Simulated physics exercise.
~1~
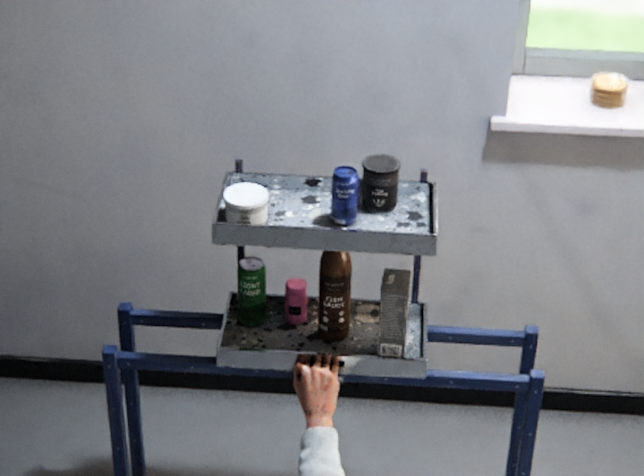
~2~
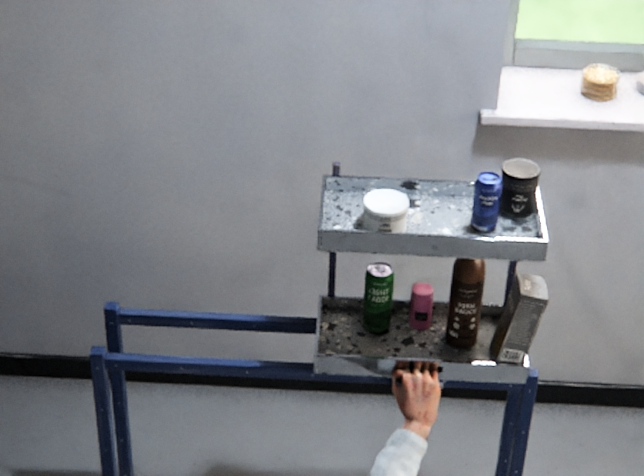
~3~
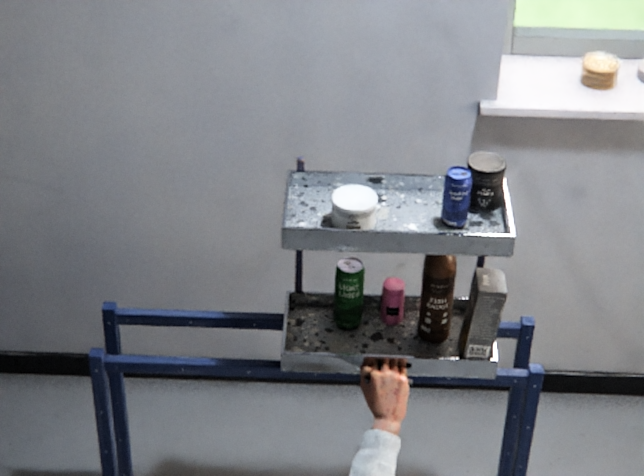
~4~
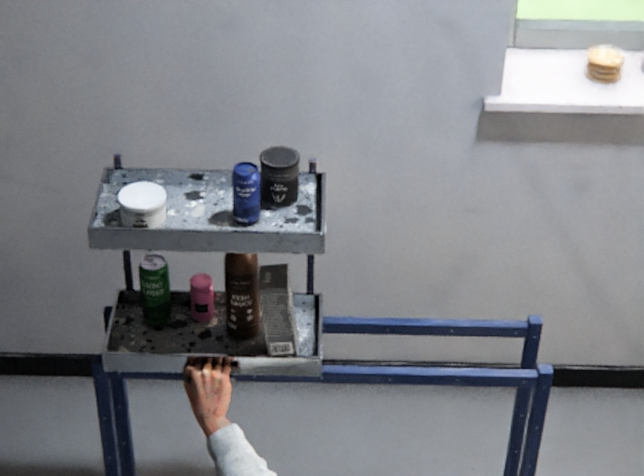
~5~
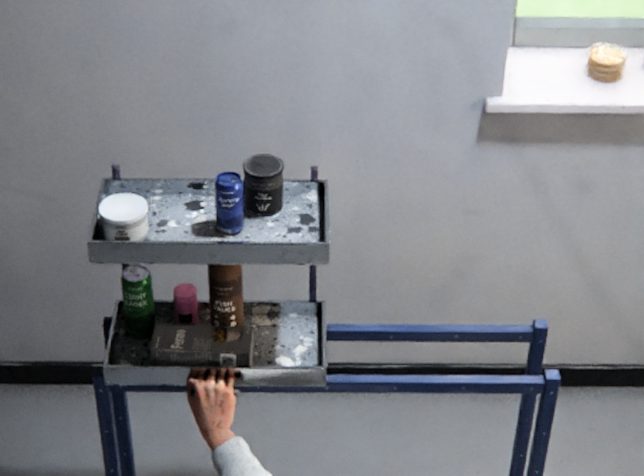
By a grey wall, a hand slides a two-tier tray right, then left along blue rails, leaving the grey carton toppled.
